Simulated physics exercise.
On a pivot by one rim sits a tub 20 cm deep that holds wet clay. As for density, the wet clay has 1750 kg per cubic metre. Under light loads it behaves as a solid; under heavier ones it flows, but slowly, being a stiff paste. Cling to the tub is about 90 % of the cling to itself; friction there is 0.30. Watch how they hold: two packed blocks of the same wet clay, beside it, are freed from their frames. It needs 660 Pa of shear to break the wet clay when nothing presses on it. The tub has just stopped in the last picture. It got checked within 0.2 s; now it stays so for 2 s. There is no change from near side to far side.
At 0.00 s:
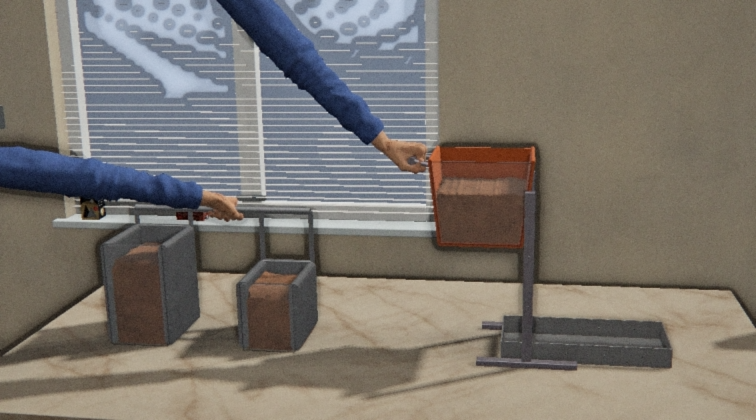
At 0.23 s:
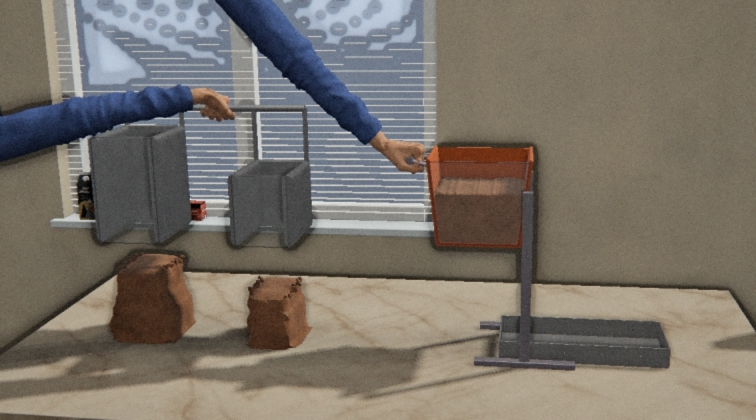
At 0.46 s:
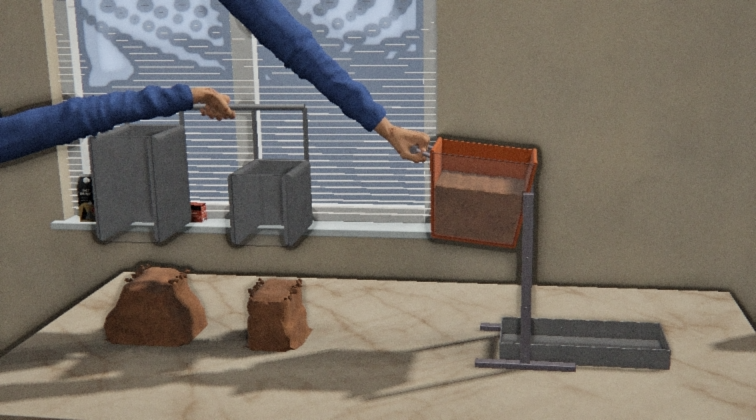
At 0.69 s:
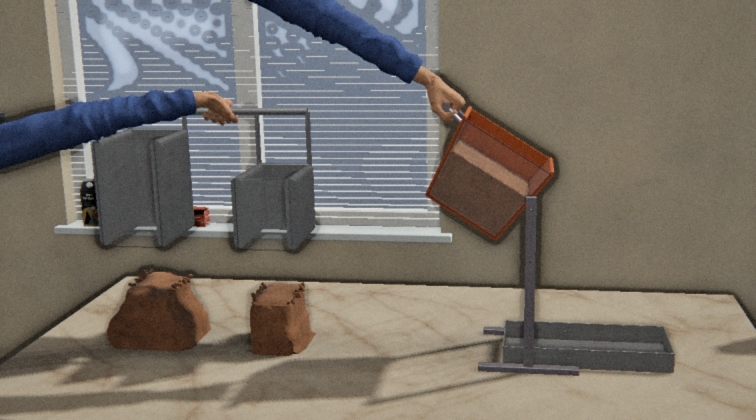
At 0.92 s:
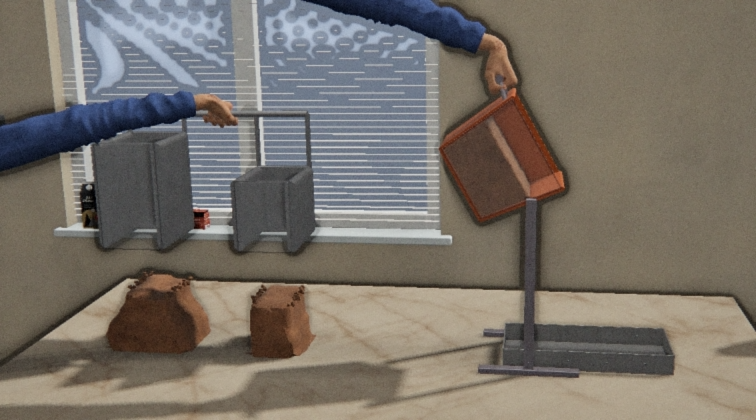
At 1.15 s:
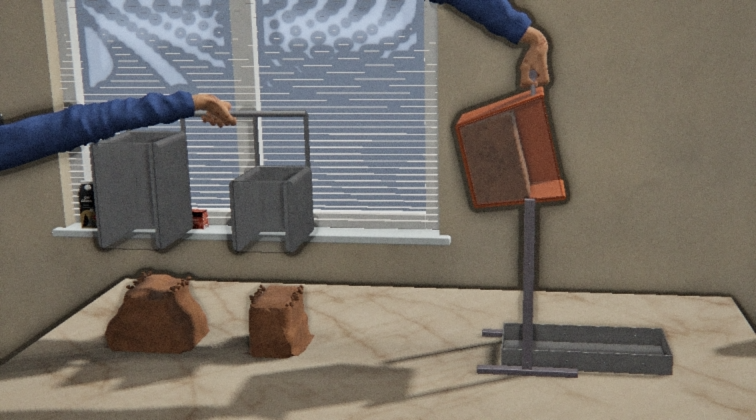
Hand lifting grey moulds off two brown blocks, the left one slumping, then another tilting an orange tub of clay steeply rightward.
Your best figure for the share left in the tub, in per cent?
I would say about 100 %.
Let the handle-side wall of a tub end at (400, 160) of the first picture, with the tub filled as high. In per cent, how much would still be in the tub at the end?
It would be near 100 %.
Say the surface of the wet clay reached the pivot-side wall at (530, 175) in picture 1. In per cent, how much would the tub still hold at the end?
Roughly 100 per cent would still be in the tub at the end.
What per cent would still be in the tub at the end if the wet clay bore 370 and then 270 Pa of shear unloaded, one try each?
First 100 %, second 85 %.
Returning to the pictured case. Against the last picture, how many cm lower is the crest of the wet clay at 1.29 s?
Roughly 0 cm.
By 1.29 s, the tub is at 77 degrees and holds 100 %.
By 1.46 s, the tub is at 77 degrees and holds 100 %.
By 1.63 s, the tub is at 77 degrees and holds 100 %.
By 1.80 s, the tub is at 77 degrees and holds 100 %.
By 3.15 s, at the end, the tub is at 77 degrees and holds 100 %.
